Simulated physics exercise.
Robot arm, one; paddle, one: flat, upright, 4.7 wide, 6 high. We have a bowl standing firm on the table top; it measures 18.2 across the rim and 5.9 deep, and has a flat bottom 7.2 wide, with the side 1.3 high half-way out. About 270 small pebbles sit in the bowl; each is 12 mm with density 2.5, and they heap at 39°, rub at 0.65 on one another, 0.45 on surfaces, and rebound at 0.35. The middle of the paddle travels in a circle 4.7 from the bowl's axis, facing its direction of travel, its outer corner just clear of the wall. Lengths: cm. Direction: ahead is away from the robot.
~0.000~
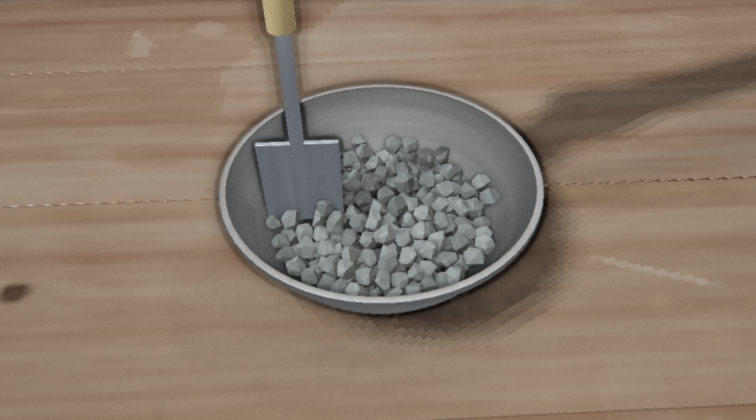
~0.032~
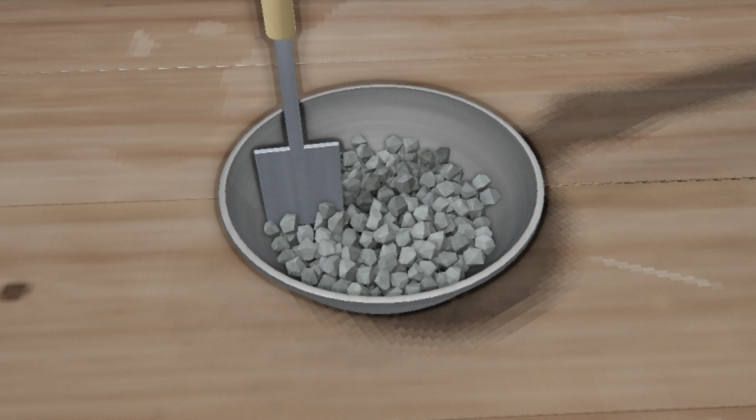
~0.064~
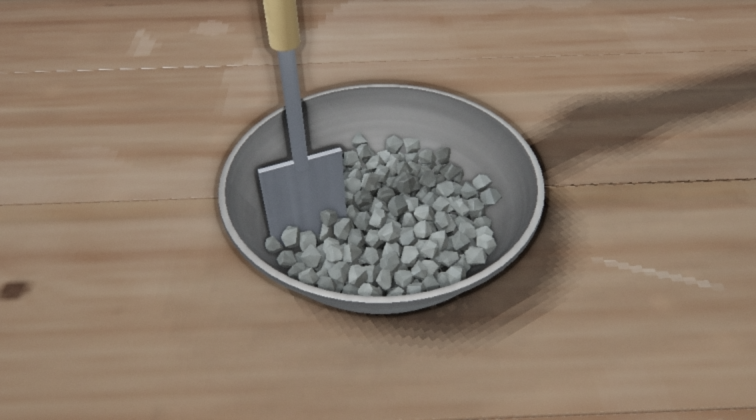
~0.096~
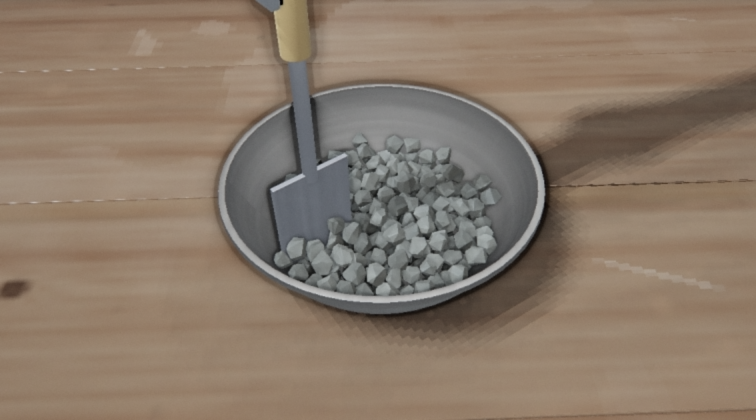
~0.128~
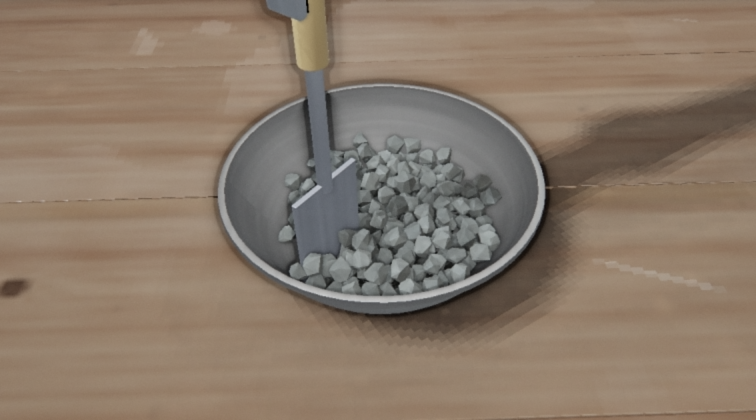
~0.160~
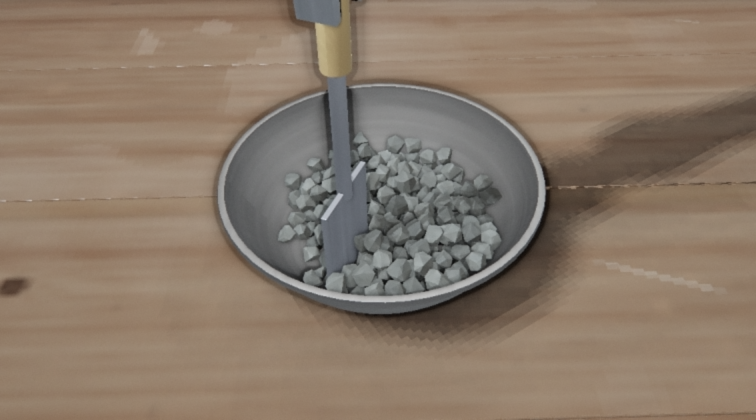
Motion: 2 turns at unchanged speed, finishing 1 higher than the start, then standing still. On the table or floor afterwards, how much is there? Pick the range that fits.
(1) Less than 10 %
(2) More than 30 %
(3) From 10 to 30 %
(3) From 10 to 30 %.
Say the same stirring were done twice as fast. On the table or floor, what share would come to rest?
In that case, close to 40 in a hundred.
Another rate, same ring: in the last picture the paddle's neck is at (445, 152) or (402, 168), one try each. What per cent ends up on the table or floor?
First try: About 45 %; second try: About 35 %.
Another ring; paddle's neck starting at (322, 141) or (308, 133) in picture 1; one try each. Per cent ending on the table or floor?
Roughly 15 % and 25 %.
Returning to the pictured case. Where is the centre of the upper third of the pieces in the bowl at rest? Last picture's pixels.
Centre, approx.: (325, 229).
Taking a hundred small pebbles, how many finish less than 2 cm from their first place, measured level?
10 %.
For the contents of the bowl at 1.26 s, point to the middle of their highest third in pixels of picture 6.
Near pixel (415, 154).
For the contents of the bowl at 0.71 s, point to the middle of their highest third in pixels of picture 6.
Around pixel (282, 181).
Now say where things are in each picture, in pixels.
The first picture shows paddle neck at (294, 121), 0° round; upper third of the load around (389, 211), from x 275 to 490, top at y 140; 270 in the bowl.
The second picture shows paddle neck at (294, 126), 6° round; upper third of the load around (388, 213), from x 270 to 490, top at y 140.
The third picture shows paddle neck at (298, 138), 21° round; upper third of the load around (389, 220), from x 275 to 490, top at y 140.
The fourth picture shows paddle neck at (307, 150), 36° round; upper third of the load around (395, 225), from x 285 to 490, top at y 140.
The fifth picture shows paddle neck at (323, 159), 51° round; upper third of the load around (397, 234), from x 285 to 490, top at y 140.
The sixth picture shows paddle neck at (343, 166), 65° round; upper third of the load around (410, 233), from x 285 to 490, top at y 140; 270 in the bowl.
After 0.71 s, 324° round, highest piece 8 above the table; 231 in the bowl, 31 on the table or floor, 8 in flight or on the tool.
After 1.26 s, 222° round, highest piece 7 above the table; 210 in the bowl, 60 on the table or floor.
After 1.74 s, 0° round, highest piece 7 above the table; 208 in the bowl, 61 on the table or floor, 1 in flight or on the tool.
After 2.44 s, 0° round, highest piece 7 above the table; 208 in the bowl, 62 on the table or floor.
At rest, 208 in the bowl, 62 on the table or floor. That is 23 % on the table or floor.
